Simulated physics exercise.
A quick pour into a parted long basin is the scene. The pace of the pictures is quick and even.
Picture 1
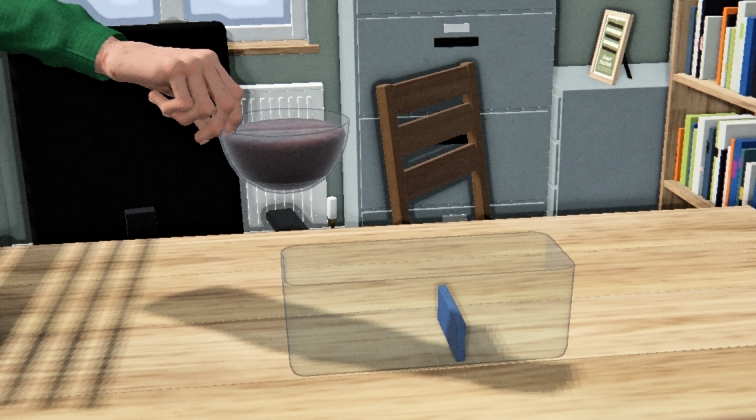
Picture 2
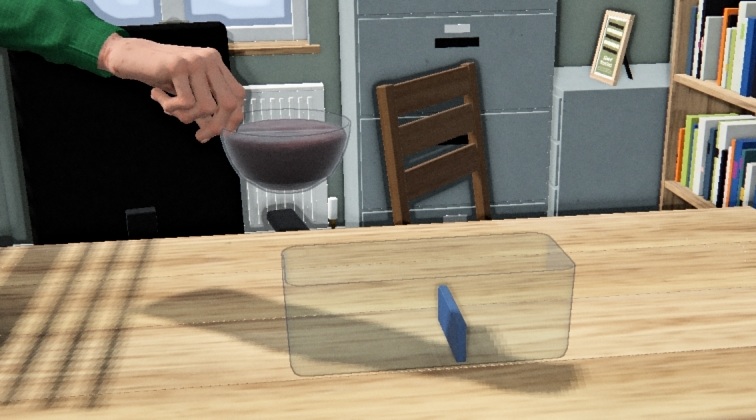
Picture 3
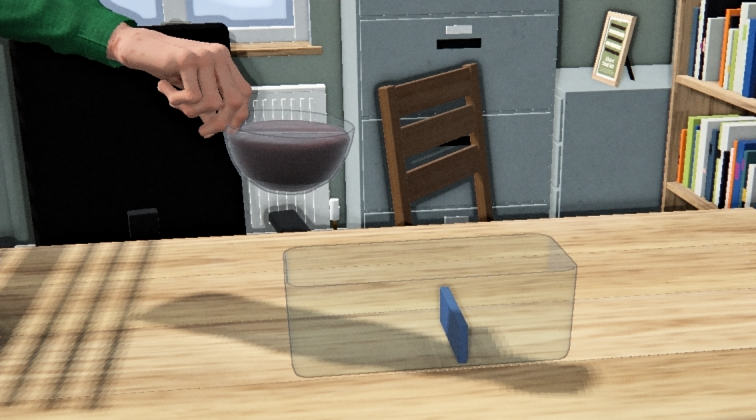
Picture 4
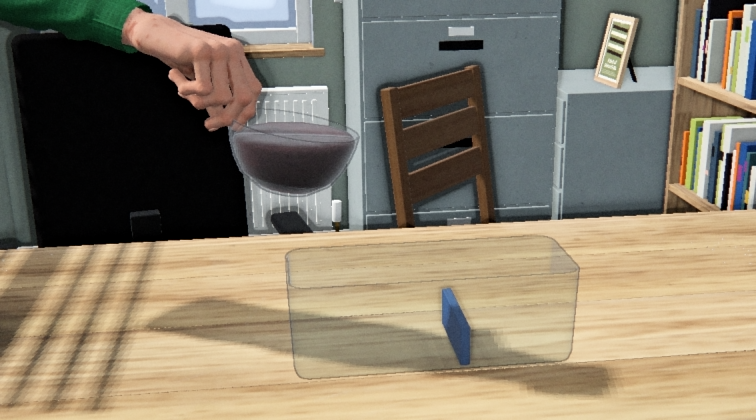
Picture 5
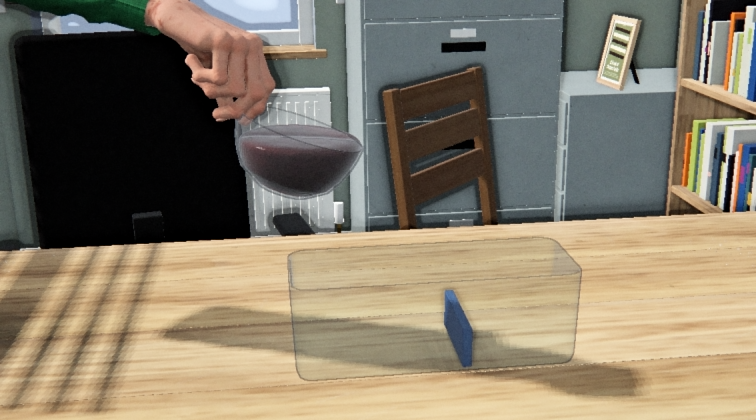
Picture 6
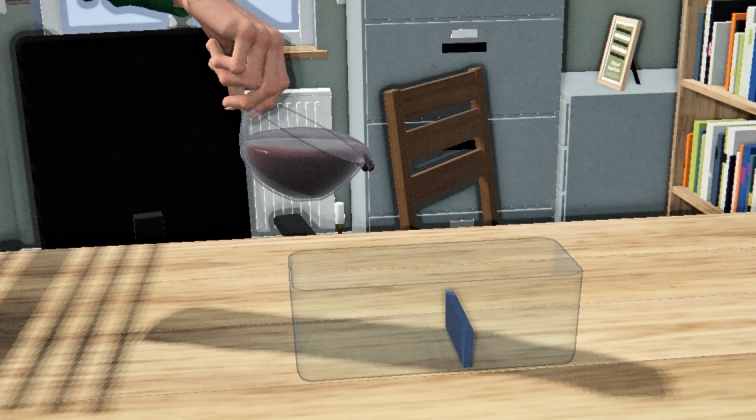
In a room with a bookshelf and a wooden chair, a hand above a table tilted a clear bowl of dark liquid rightward, gradually then more steeply, until a little liquid crept over its lip.
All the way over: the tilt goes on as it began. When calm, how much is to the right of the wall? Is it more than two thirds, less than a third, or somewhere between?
Less than a third.
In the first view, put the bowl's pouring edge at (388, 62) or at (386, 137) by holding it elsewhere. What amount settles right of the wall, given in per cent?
First place gives some 50 %, second place some 25 %.
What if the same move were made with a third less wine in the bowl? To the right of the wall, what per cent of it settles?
About 5 percent.
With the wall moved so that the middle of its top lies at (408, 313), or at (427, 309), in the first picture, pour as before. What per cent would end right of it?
Try 1: Some 45 %; try 2: 15 %.
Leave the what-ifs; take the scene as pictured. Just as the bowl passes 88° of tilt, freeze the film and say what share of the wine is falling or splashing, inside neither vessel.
I'd say some 35 per cent.
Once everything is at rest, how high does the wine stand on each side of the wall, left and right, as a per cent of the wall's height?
Close to 50 for the left and 10 for the right.
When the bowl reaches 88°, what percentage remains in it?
Close to 20 per cent.
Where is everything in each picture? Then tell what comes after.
Tilt 0°; pouring edge (348, 121); surface from (223, 133) to (345, 128); the long basin's rim runs from (283, 267) to (561, 250); the wall's top is at (451, 305), in the first frame.
Tilt 1°; pouring edge (350, 122); surface from (223, 133) to (346, 129), in the second frame.
Tilt 5°; pouring edge (353, 128); surface from (227, 132) to (350, 132), in the third frame.
Tilt 12°; pouring edge (358, 137); surface from (232, 133) to (355, 136), in the fourth frame.
Tilt 20°; pouring edge (362, 149); surface from (239, 137) to (359, 143); 2 per cent is over the edge, in the fifth frame.
Tilt 30°; pouring edge (363, 161); surface from (243, 141) to (363, 153); 8 per cent is over the edge, in the sixth frame.
A moment on, the bowl is tipped on its side and 20 per cent is still to pour, 44 is left of the wall and 0 right of it.
Next, the bowl is tipped right over and 0 per cent is still to pour, 90 is left of the wall and 3 right of it.
Then the bowl is tipped right over and 0 per cent is still to pour, 90 is left of the wall and 7 right of it.
Later the bowl is tipped right over and 0 per cent is still to pour, 90 is left of the wall and 7 right of it.
At rest 90 per cent lies left of the wall, 8 right of it and 2 outside.
